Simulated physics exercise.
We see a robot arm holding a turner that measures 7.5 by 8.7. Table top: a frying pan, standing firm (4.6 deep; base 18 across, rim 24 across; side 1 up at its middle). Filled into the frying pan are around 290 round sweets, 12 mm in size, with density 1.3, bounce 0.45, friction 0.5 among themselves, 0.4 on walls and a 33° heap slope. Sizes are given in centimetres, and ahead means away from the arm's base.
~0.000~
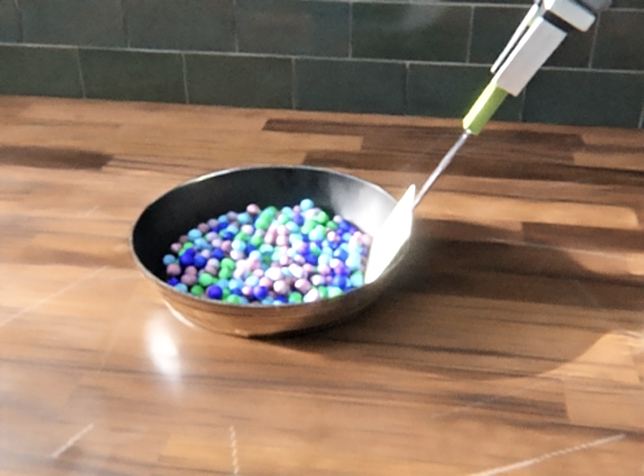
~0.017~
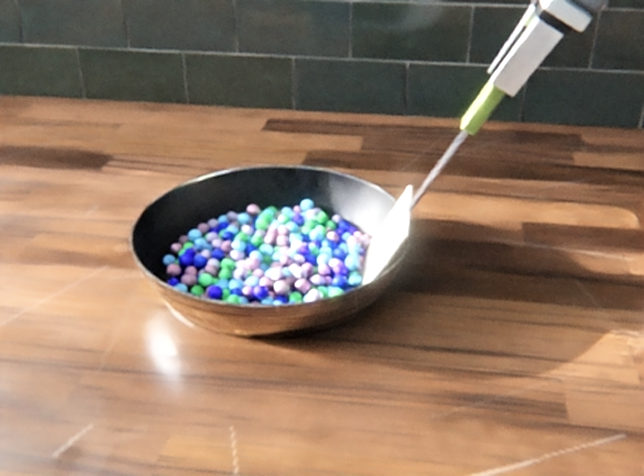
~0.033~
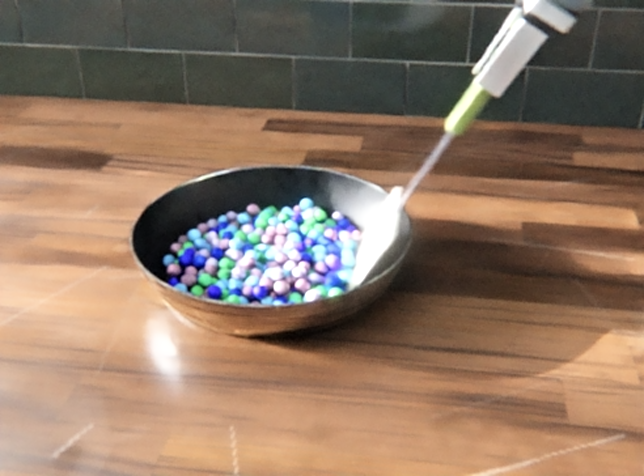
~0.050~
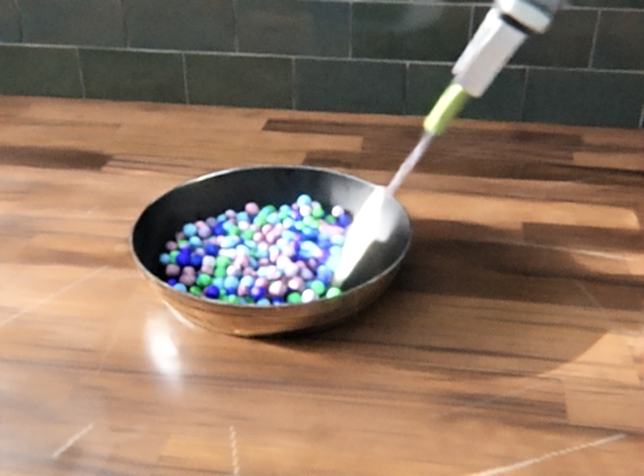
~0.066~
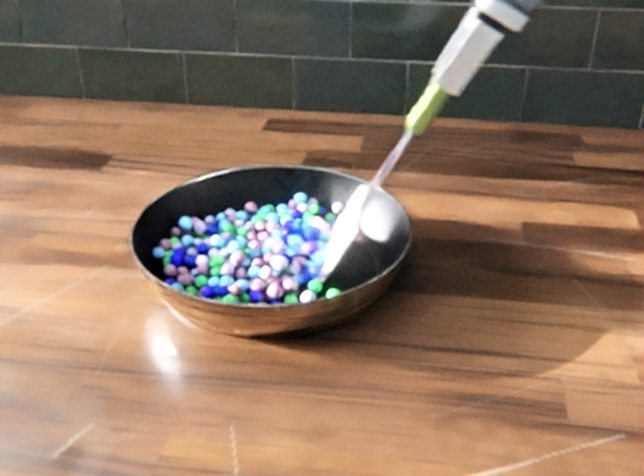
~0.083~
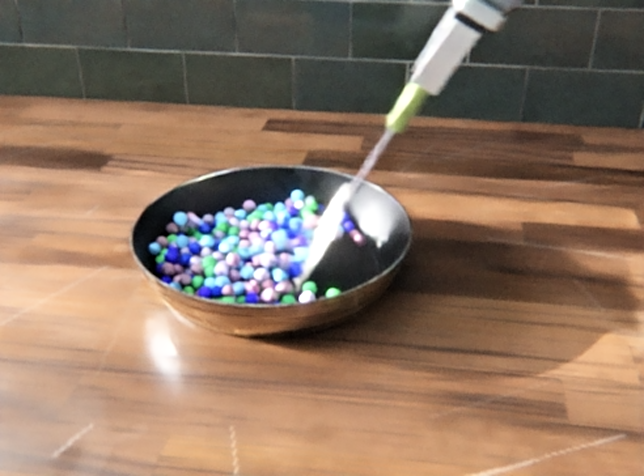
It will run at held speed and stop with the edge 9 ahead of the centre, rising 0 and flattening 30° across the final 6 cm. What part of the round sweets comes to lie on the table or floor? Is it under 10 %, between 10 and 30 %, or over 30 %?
It is between 10 and 30 %.
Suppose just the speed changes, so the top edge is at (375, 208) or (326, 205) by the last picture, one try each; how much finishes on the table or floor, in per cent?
I'd estimate some 5 and 20 in a hundred.
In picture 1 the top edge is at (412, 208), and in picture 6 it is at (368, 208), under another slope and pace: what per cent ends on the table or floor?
5 %.
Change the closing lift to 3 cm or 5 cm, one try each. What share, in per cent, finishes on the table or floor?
Try one gives about 25 in a hundred, try two about 20 in a hundred.
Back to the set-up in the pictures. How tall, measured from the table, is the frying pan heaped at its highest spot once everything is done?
It reaches roughly 5.5 cm.
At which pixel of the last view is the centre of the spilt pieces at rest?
I'd point to somewhere close to (102, 257).
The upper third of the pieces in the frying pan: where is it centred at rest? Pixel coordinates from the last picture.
Close to pixel (177, 227).
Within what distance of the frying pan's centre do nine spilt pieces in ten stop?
25 centimetres, give or take.
After 0.12 s, sloping 61°, highest piece 4 above the table; 286 in the frying pan.
After 0.16 s, sloping 50°, highest piece 5 above the table; 286 in the frying pan.
After 0.39 s, sloping 31°, highest piece 10 above the table; 246 in the frying pan, 30 on the table or floor, 10 on the blade or in flight.
After 1.44 s, sloping 31°, highest piece 5 above the table; 245 in the frying pan, 41 on the table or floor.
At rest, 245 in the frying pan, 41 on the table or floor. That is 14 % on the table or floor.
